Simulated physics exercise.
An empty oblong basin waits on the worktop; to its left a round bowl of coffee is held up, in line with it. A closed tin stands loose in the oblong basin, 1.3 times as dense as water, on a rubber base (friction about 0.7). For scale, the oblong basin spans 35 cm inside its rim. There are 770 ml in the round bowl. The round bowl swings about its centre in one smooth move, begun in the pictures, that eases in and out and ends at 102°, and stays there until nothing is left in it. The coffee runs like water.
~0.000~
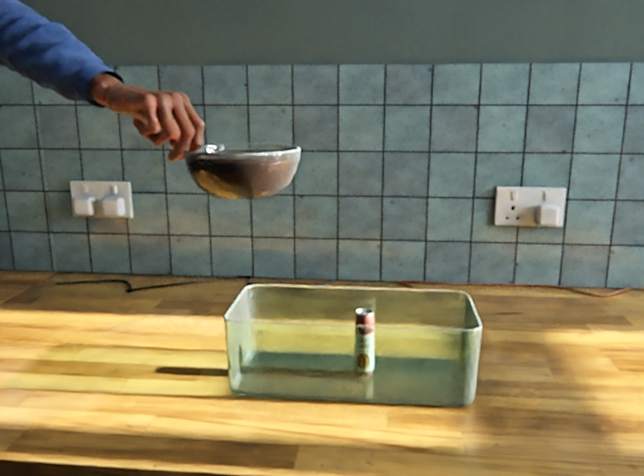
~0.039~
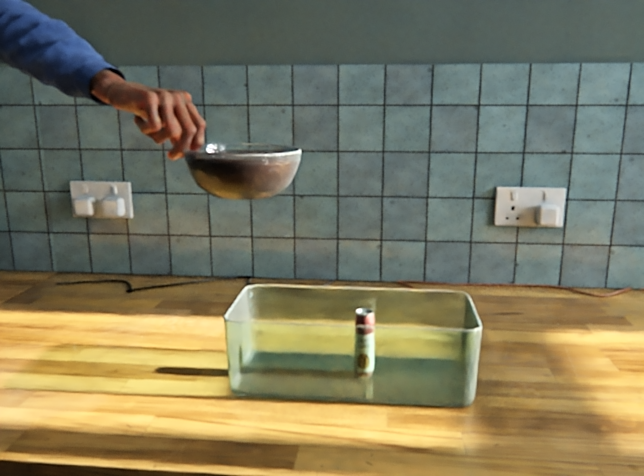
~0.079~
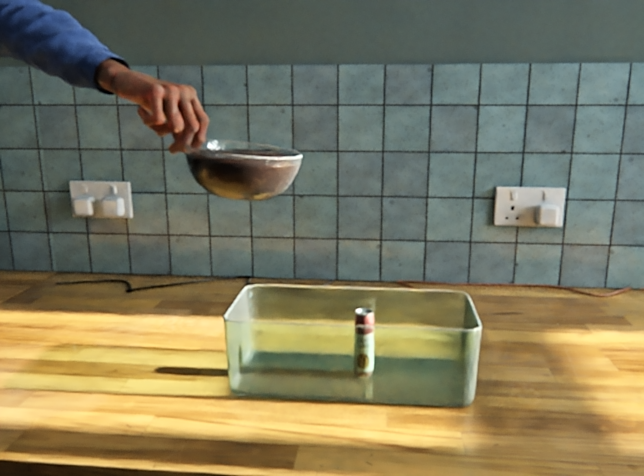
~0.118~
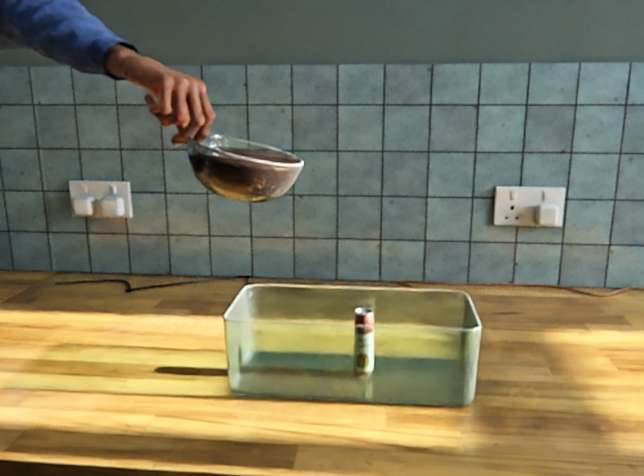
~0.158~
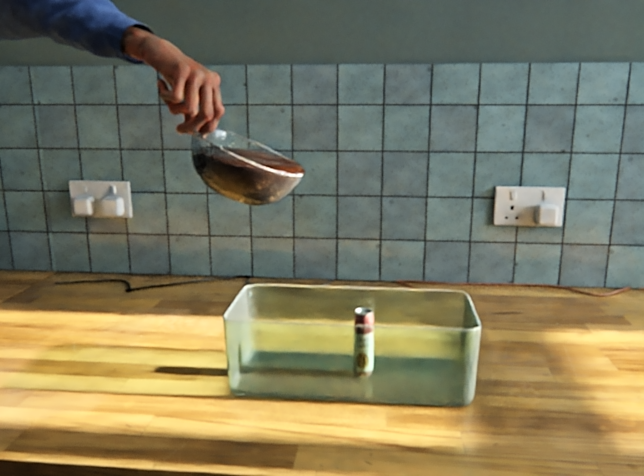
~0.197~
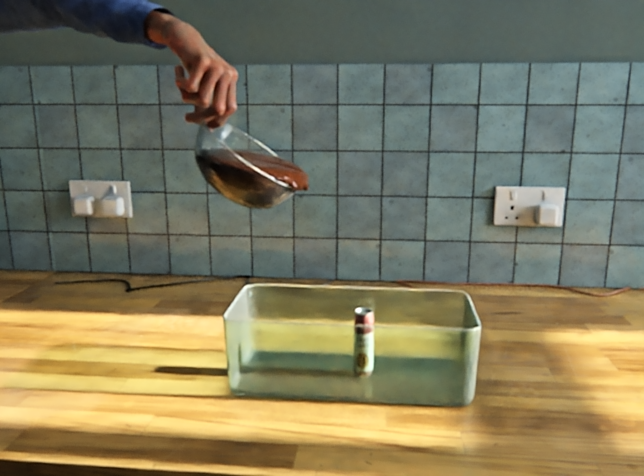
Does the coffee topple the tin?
The tin goes over.
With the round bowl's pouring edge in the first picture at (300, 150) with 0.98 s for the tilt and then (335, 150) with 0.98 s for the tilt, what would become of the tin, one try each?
First it remains upright; then it remains upright.
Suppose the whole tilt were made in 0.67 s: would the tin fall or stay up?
The tin falls.
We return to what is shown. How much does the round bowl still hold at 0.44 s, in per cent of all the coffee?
Some 6 per cent.
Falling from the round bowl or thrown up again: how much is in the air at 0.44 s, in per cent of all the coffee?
About 64 per cent.
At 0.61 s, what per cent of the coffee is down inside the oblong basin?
Near 94 in a hundred.
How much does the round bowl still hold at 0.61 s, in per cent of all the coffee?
Some 0 per cent.
After 0.44 s the tilt is 99° and 6 per cent is still to pour; the tin stands where it began.
After 0.61 s the tilt is 102° and 0 per cent is still to pour; the tin leans 9°.
After 0.79 s the tilt is 102° and 0 per cent is still to pour; the tin leans 11°.
After 0.99 s the tilt is 102° and 0 per cent is still to pour; the tin leans 11°.
In the end the tin lies on its side.
